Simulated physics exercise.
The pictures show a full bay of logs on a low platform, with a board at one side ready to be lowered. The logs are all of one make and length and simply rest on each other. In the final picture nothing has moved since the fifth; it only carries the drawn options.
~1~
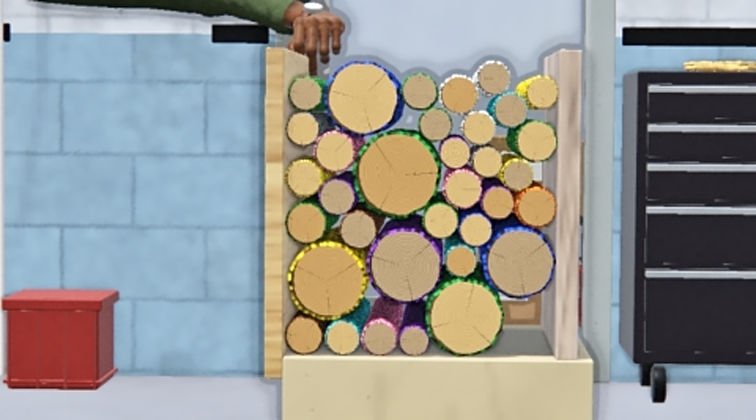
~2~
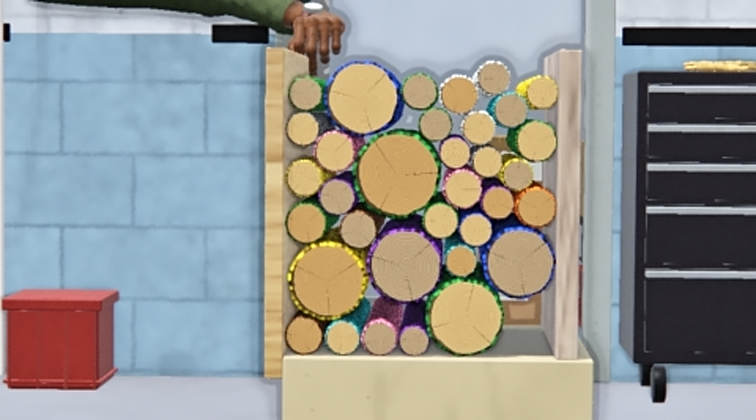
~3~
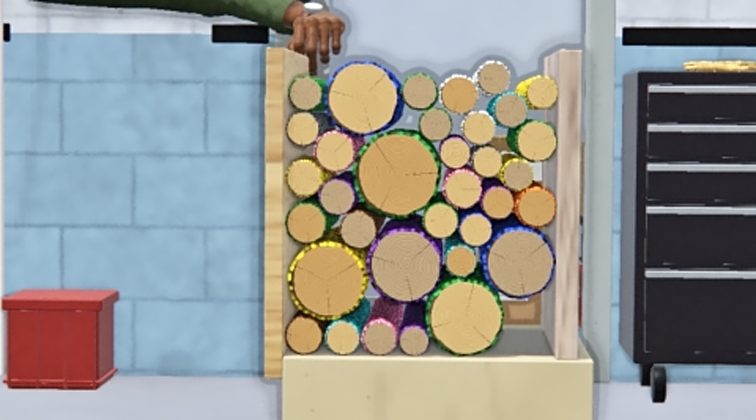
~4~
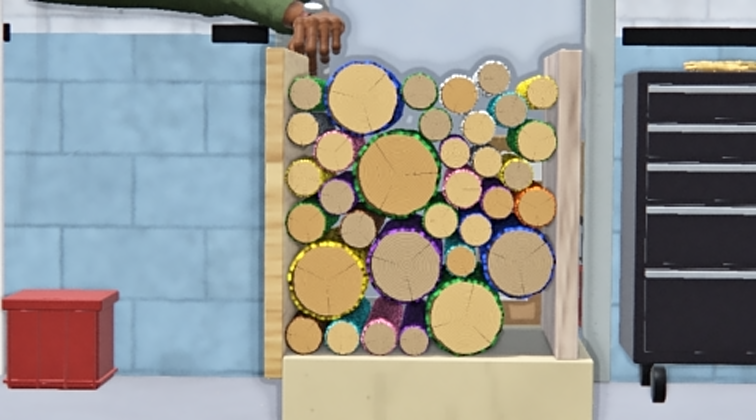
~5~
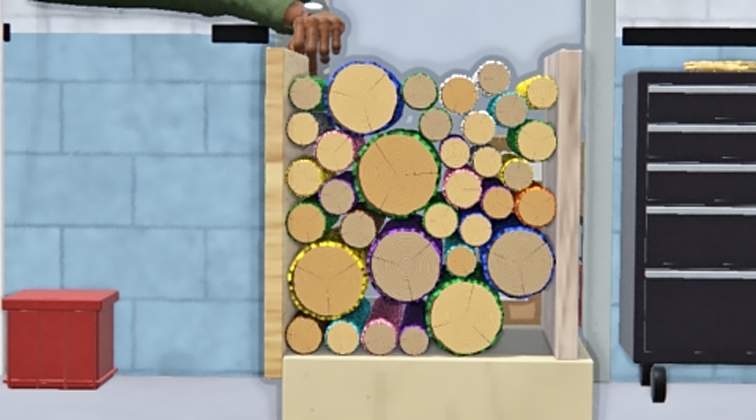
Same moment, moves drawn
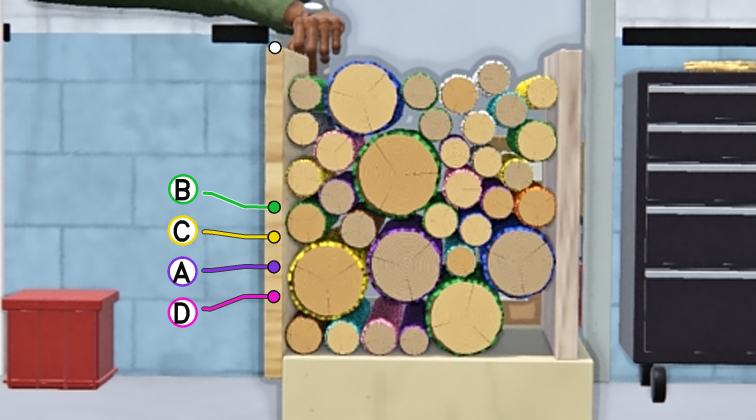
Stacked logs with colourful edges resting motionless between upright boards on a low platform, a hand staying still at upper left.
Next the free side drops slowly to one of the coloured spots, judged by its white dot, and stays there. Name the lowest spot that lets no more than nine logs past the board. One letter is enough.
At most to D.
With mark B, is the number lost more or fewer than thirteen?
It loses fewer than thirteen.
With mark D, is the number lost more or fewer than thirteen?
It loses fewer than thirteen.
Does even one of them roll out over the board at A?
Yes.
On the marked copy, A at (274, 267); B at (274, 207); C at (274, 237); D at (274, 297); the white dot at (275, 48).
Taking D. A third of the way, top of the board (285, 150).
Two thirds of the way, top of the board (284, 263).
When it is over, top of the board (284, 296), eight out over the board.
As for the rest, A eight out over the board; B about six out over the board; C about six out over the board.
